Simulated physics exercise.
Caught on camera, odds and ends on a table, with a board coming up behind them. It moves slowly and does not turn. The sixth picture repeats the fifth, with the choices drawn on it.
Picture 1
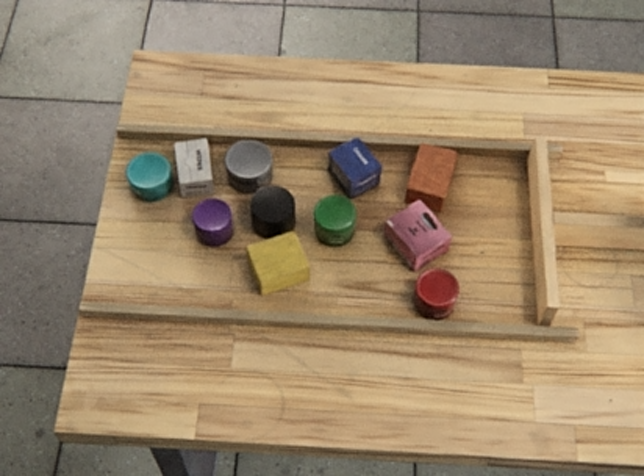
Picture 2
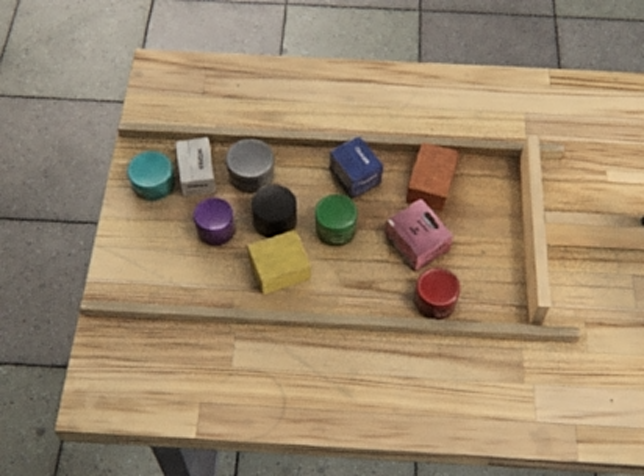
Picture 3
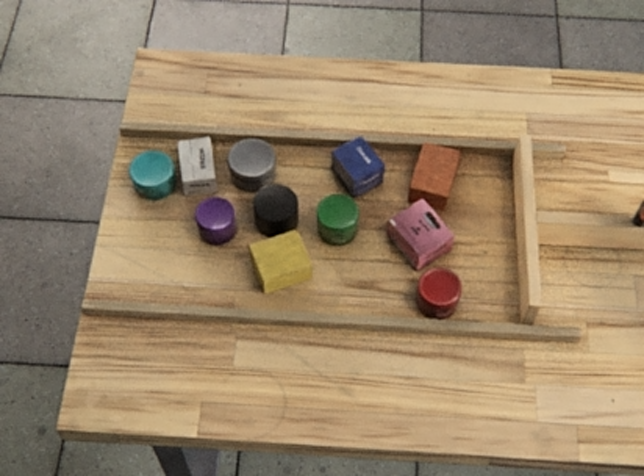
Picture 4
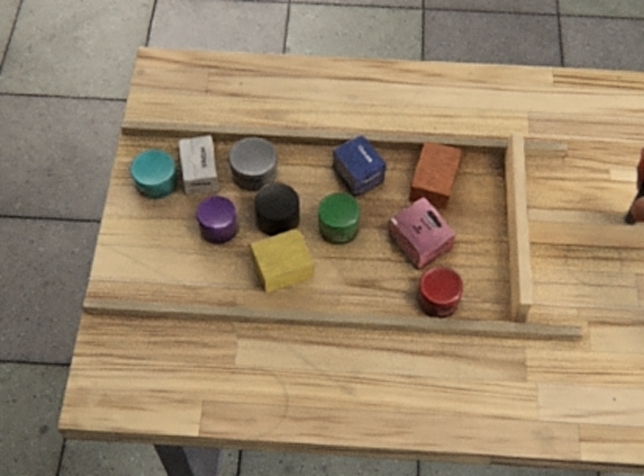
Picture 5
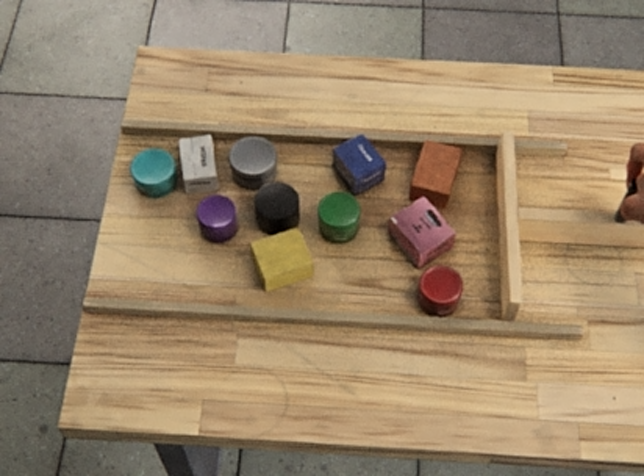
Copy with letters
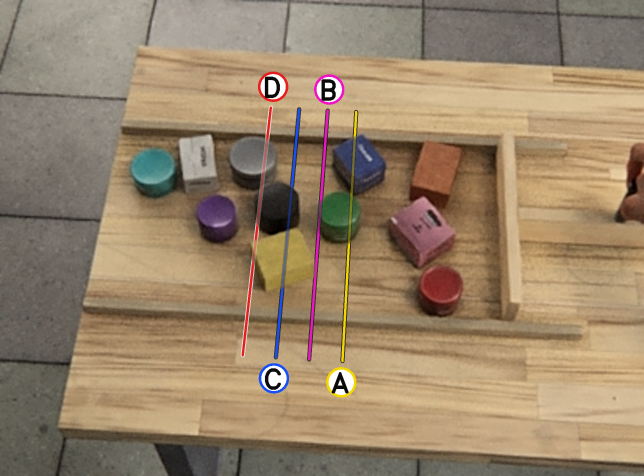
A wooden board slides slowly left across a wooden table, between two rails, toward a still group of coloured jars, tubs and small boxes, while a dark and reddish object comes partly into view at the right edge behind it.
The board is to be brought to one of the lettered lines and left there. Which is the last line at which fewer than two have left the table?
Line D.
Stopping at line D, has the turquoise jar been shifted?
By then, yes.
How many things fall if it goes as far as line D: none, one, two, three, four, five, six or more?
In all, one.
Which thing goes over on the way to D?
The turquoise jar goes over.
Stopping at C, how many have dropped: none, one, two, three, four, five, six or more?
In all, none.
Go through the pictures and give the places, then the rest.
White box (194, 168); yellow block (278, 263); blue box (355, 168), in the first picture.
Board (539, 216); grey jar (251, 166), in the second picture.
Board (531, 216); green tub (338, 220), in the third picture.
Board (521, 214); purple tub (218, 220), in the fourth picture.
Board (512, 212); black tin (278, 209); turquoise jar (155, 174); white box (199, 165), in the fifth picture.
On the marked copy, A at (350, 227); B at (319, 225); C at (288, 224); D at (258, 222).
With D. Early on, board (419, 207); red tub (388, 289); blue box (346, 163).
Further on, board (329, 203); turquoise jar (149, 174); white box (187, 163).
At the end, board (261, 199); turquoise jar over the edge; white box (124, 159); one fallen.
As for the rest, A is within the limit but short; B is within the limit but short; C is within the limit but short.
